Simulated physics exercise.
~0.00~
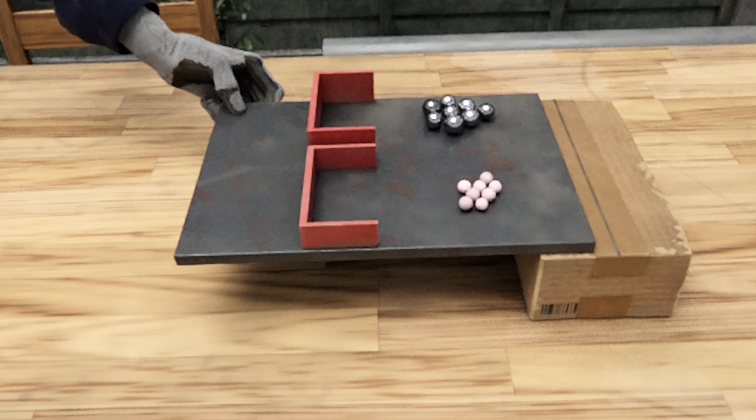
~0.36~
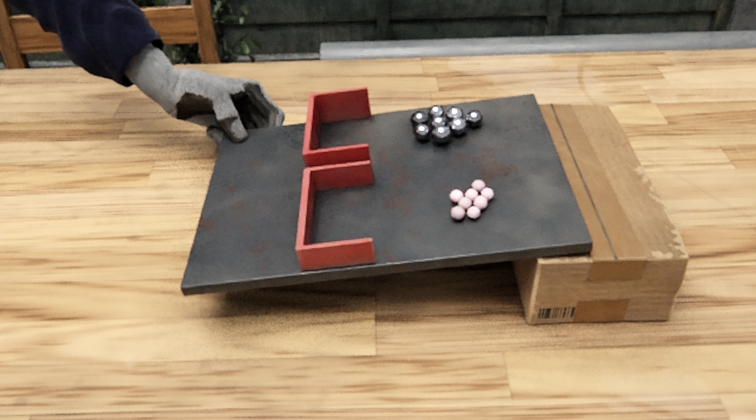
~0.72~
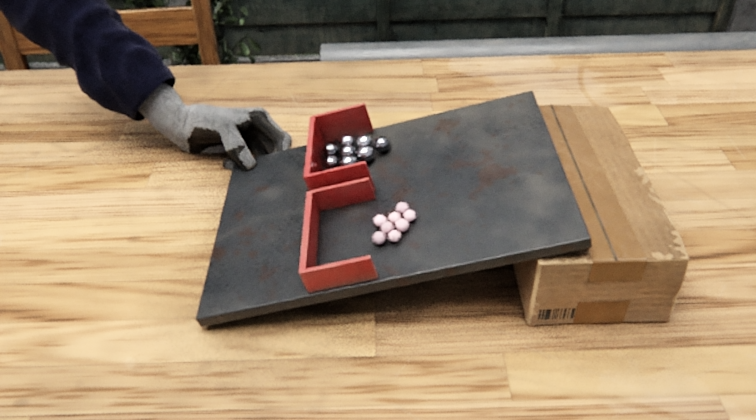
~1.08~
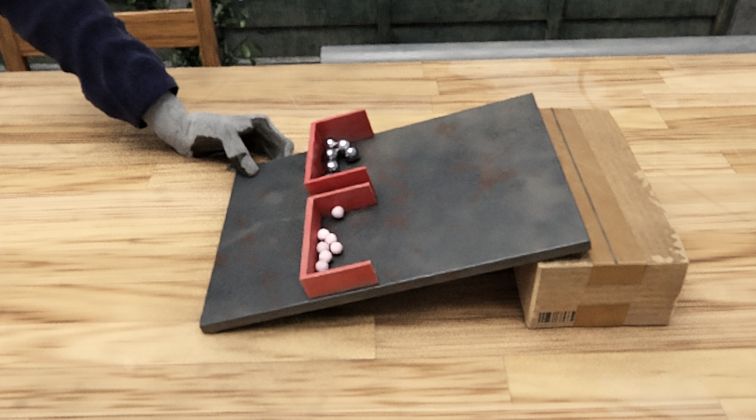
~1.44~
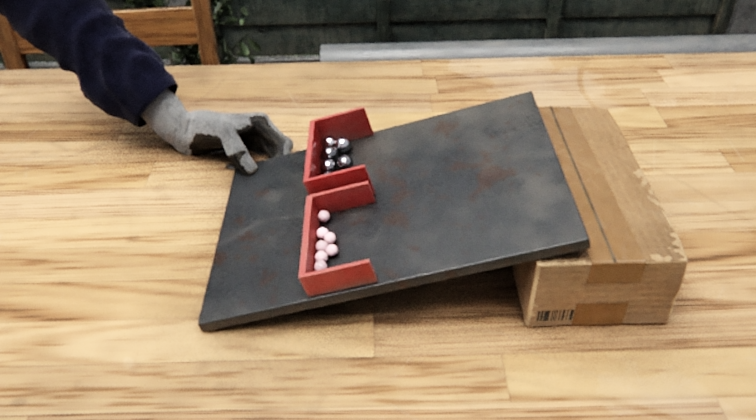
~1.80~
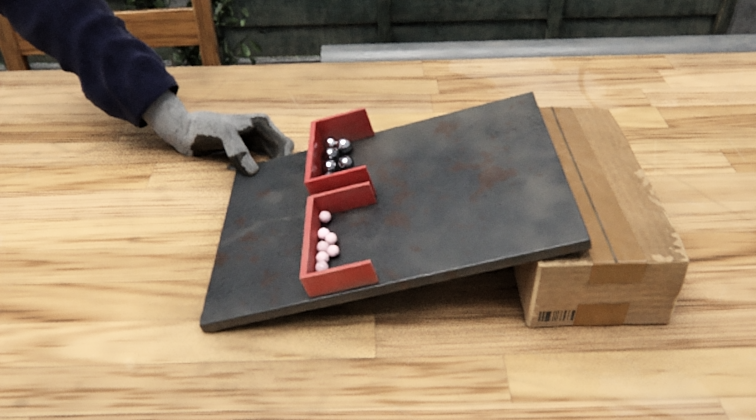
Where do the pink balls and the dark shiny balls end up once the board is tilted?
The pink balls come to rest against the nearer red bar, and the dark shiny balls come to rest against the farther one. Neither group goes over its bar.
